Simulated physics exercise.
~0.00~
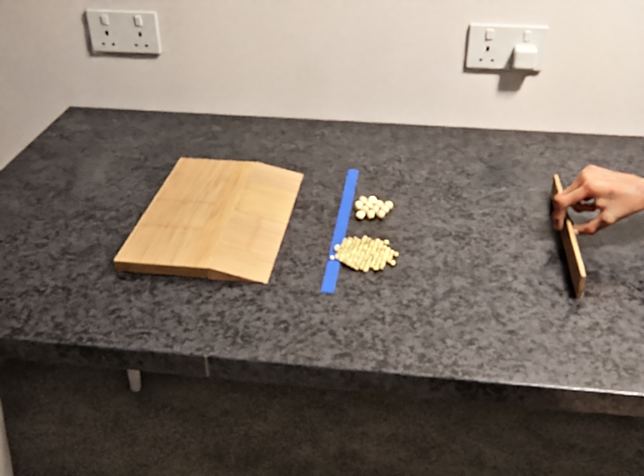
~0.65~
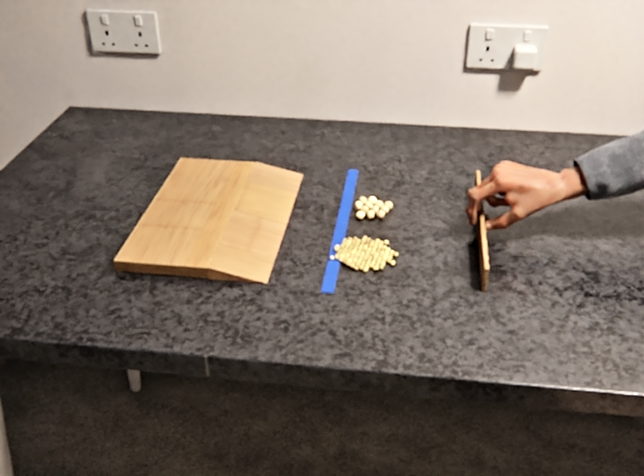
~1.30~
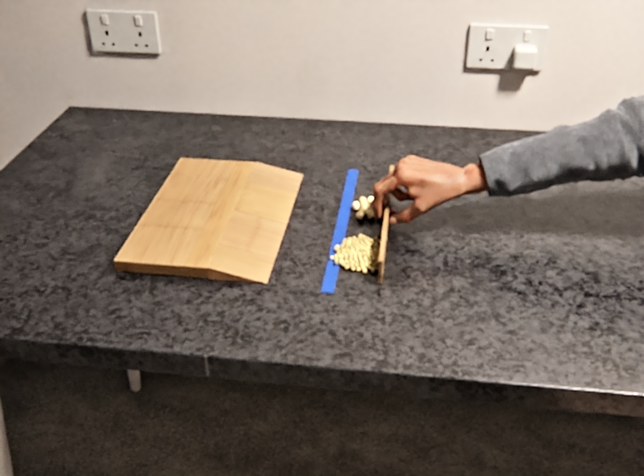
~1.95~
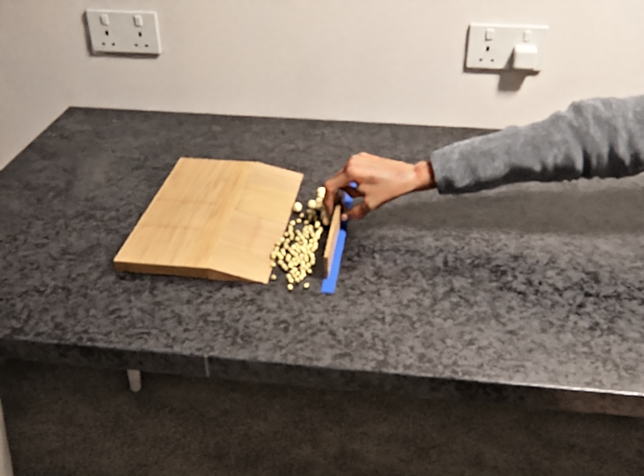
A hand holding a thin strip of wood upright slides it leftward across a dark, mottled table. Ahead of it lie two small piles of pale pieces, a larger one nearer the viewer and a smaller one farther back, beside a strip of blue tape and a low wooden wedge. The strip reaches the piles and begins to press them together. It then pushes both over the tape, and the pieces spread into a loose scatter. The hand ends with the strip at the tape, the pieces lying short of the wedge and none on top.
